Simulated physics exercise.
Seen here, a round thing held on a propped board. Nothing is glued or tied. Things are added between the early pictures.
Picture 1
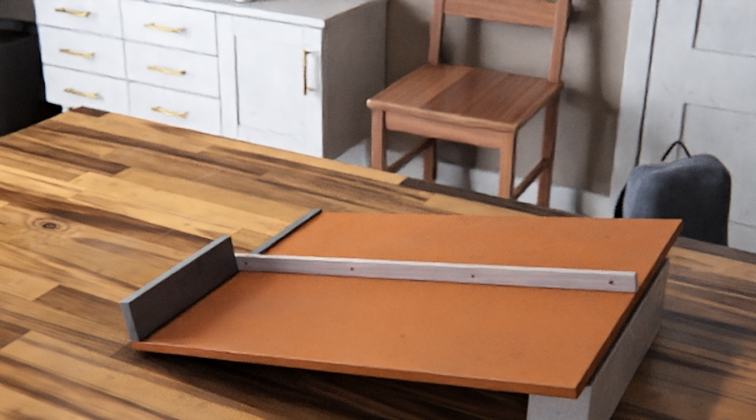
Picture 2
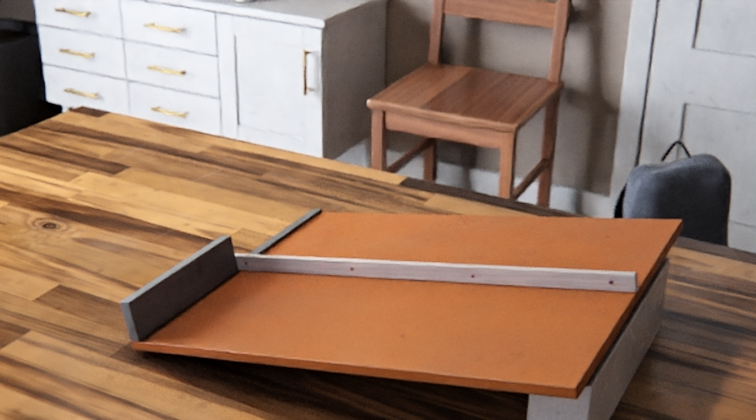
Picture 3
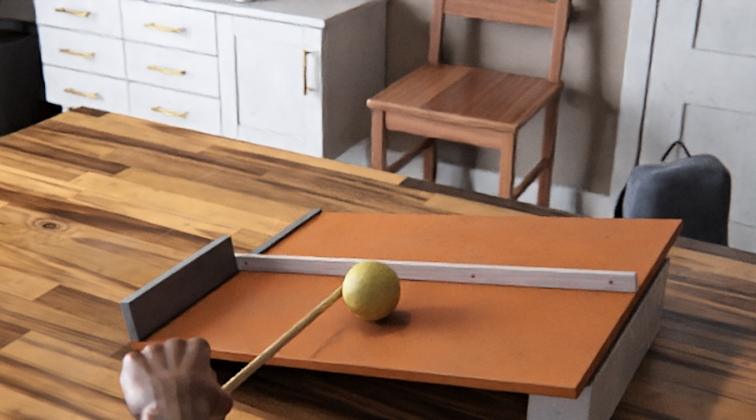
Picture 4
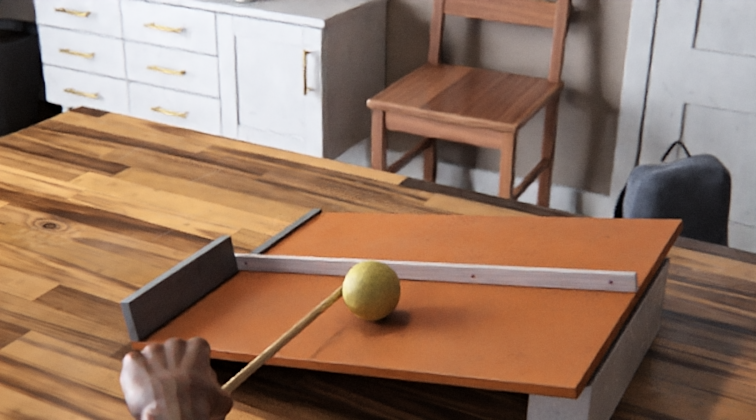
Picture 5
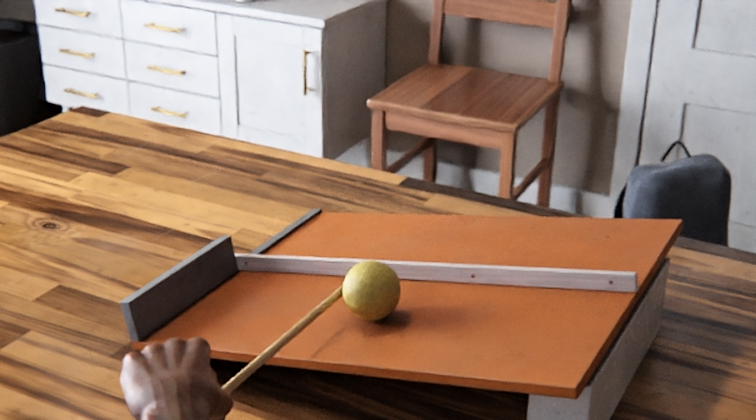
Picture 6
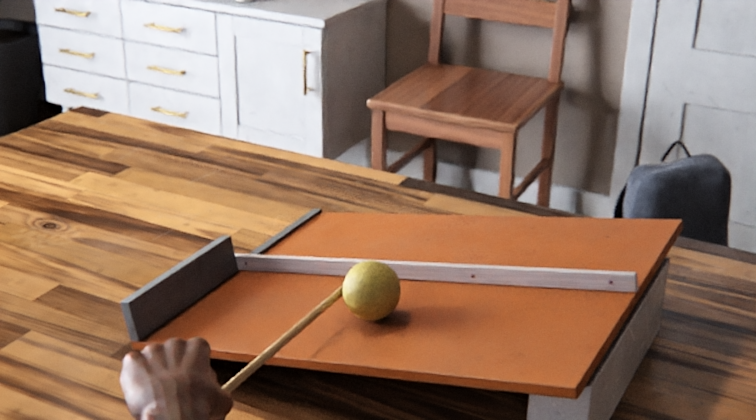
Yellow ball appearing on a sloping orange board, then staying still against a thin stick held by a hand at left.
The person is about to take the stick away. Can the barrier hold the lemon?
Outcome: The lemon gets caught.
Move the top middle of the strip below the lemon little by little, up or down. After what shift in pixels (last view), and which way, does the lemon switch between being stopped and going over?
About 24 pixels down.
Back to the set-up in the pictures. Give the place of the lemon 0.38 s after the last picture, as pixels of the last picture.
Roughly at (307, 288).
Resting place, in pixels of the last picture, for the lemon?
Near (207, 281).
Then, 0.38 s later than the last frame, lemon rolling on the board near (308, 288).
When it is over, the lemon is held by the strip, near (208, 281).
